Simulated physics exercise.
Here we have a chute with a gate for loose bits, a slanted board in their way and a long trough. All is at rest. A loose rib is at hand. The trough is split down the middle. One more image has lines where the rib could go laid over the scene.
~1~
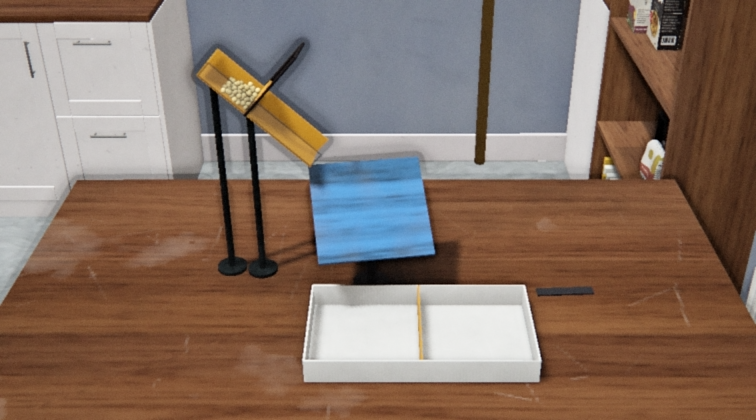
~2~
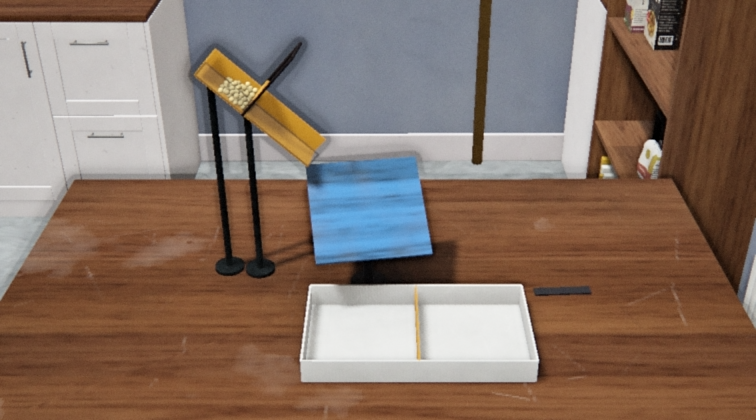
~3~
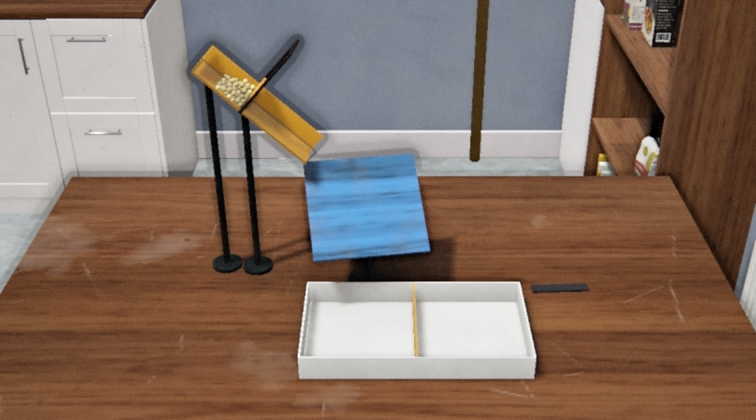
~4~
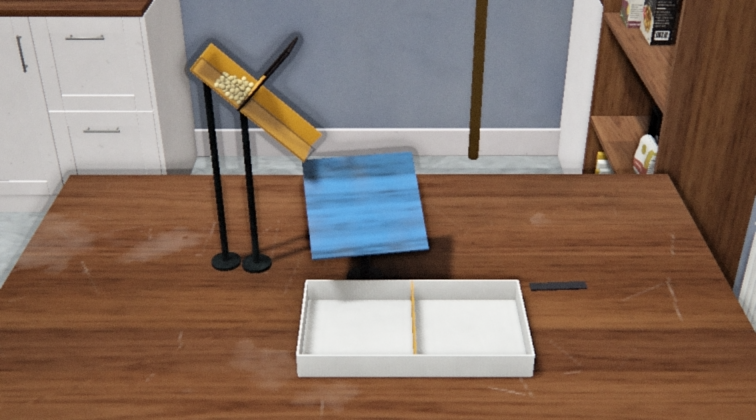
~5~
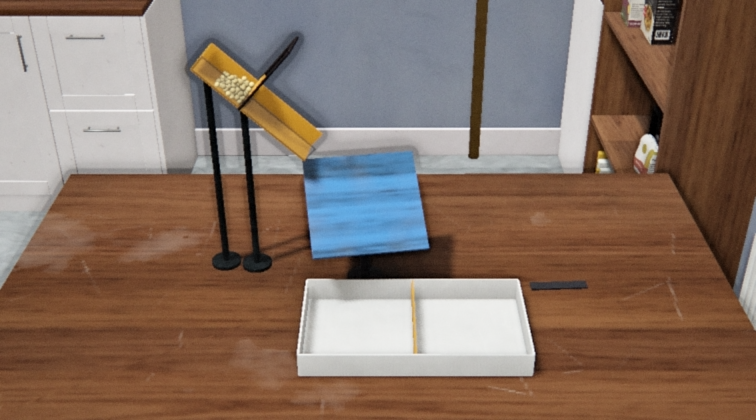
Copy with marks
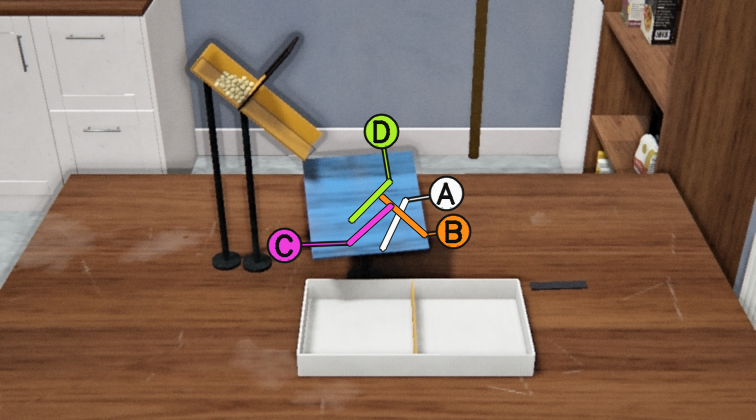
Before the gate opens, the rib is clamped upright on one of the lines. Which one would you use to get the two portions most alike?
Choose B.
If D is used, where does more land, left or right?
Left.
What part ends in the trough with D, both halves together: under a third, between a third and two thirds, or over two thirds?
It is over two thirds.
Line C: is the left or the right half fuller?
The left half.
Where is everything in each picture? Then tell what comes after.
In the first picture, load behind the gate near (243, 92), soya beans; lip of the chute near (314, 159), sloping fairly steeply.
In the second picture, middle of the board near (368, 208), tilted fairly steeply; middle of its low edge near (375, 259); of its high edge near (361, 160).
In the third picture, front corners of the trough near (299, 358) and (535, 358); front end of its middle wall near (417, 358); gate still shut near (260, 87).
In the fourth picture, middle of the load near (237, 87); lip near (307, 154).
In the fifth picture, middle of the load near (237, 87); lip near (308, 153).
On the marked copy, line A from (405, 200) to (382, 248); line B from (382, 197) to (424, 234); line C from (390, 206) to (349, 243); line D from (389, 181) to (351, 220).
Choosing A, of what is caught, all but a few in the left half, only a few in the right.
Choosing B, of what is caught, close to a third in the left half, close to two thirds in the right.
Choosing C, of what is caught, the bulk in the left half, a small share in the right.
Choosing D, of what is caught, all but a few in the left half, only a few in the right.
